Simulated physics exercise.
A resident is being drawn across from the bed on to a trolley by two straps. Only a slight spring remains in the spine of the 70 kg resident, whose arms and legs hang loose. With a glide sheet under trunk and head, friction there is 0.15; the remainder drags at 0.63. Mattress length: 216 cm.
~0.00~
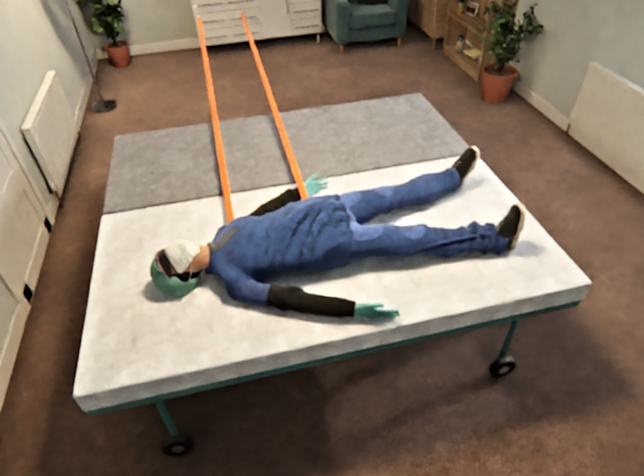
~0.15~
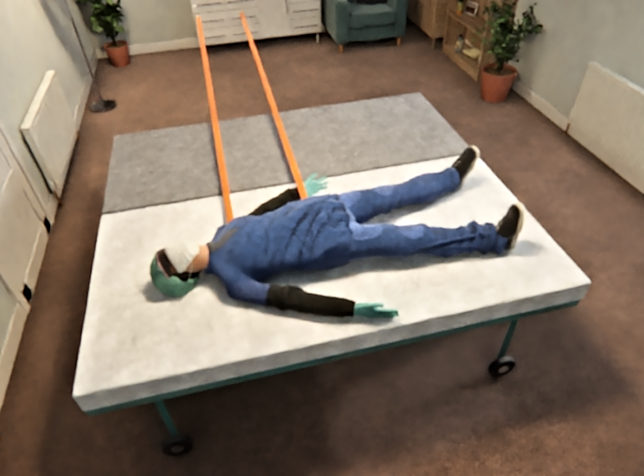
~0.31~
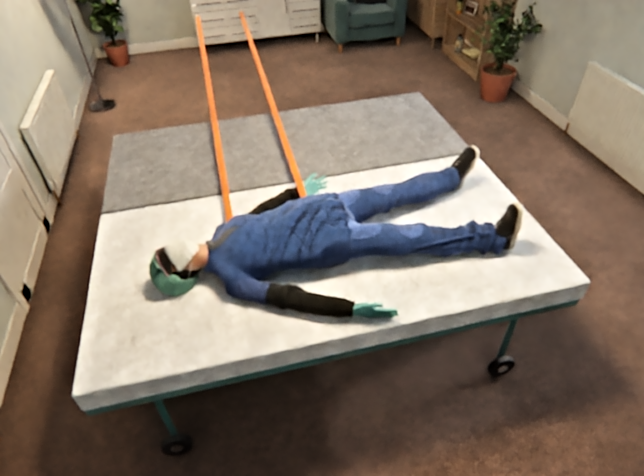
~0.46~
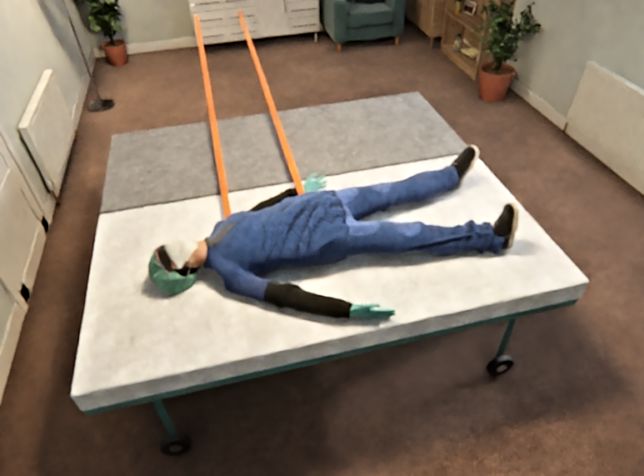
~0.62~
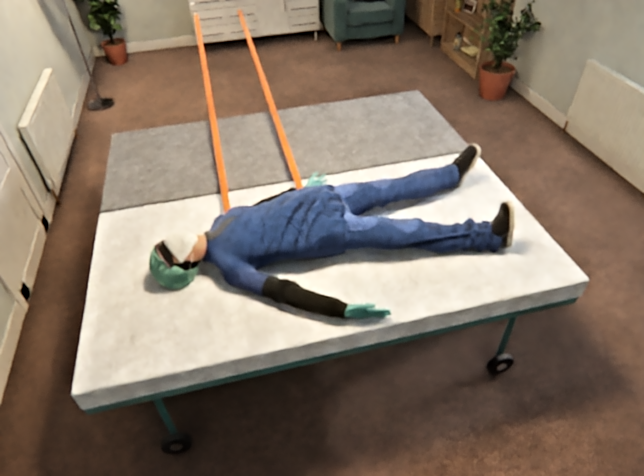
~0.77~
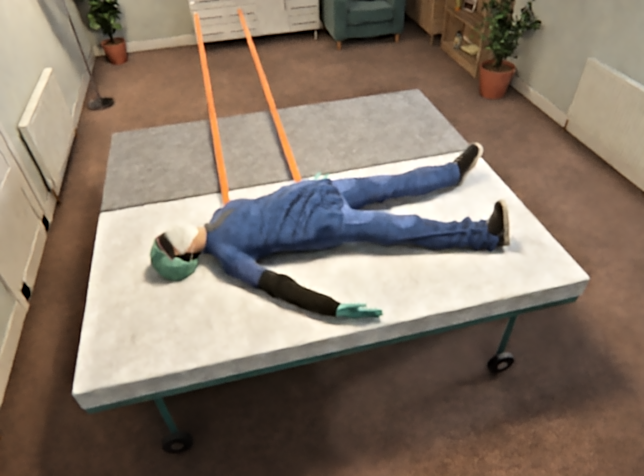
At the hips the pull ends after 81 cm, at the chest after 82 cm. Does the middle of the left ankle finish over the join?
No.
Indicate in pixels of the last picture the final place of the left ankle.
In the last picture it ends at roughly (415, 160).
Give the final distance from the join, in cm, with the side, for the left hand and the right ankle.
Left hand 40 past, right ankle 52 short.
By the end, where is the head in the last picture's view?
(168, 167).
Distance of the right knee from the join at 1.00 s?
Short of it by around 62 cm.
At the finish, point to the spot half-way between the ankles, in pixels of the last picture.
The midpoint ends up close to (410, 185).
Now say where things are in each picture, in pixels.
The first frame shows left ankle (450, 179), right ankle (497, 239), right hand (373, 313); hip strap drawn 0 cm.
The second frame shows left ankle (450, 178), right ankle (496, 239), right hand (372, 313); hip strap drawn 0 cm.
The third frame shows left ankle (449, 178), right ankle (495, 238), right hand (372, 313); hip strap drawn 1 cm.
The fourth frame shows left ankle (449, 177), right ankle (493, 238), right hand (369, 314); hip strap drawn 3 cm.
The fifth frame shows left ankle (450, 175), right ankle (492, 237), right hand (364, 314); hip strap drawn 7 cm.
The sixth frame shows left ankle (451, 173), right ankle (489, 236), right hand (357, 314); hip strap drawn 12 cm.
After 1.00 s the left ankle is 31 cm short of the join, near (451, 172) in the last picture's view; the right ankle 77 cm short of the join.
After 1.50 s the left ankle is 28 cm short of the join, near (439, 175) in the last picture's view.
After 2.00 s the left ankle is 18 cm short of the join, near (421, 168) in the last picture's view; the right ankle 56 cm short of the join.
At rest, 3.2 s, head crosses the join; left hand crosses the join; right hand stops short of the join; left ankle stops short of the join; right ankle stops short of the join; right knee stops short of the join.
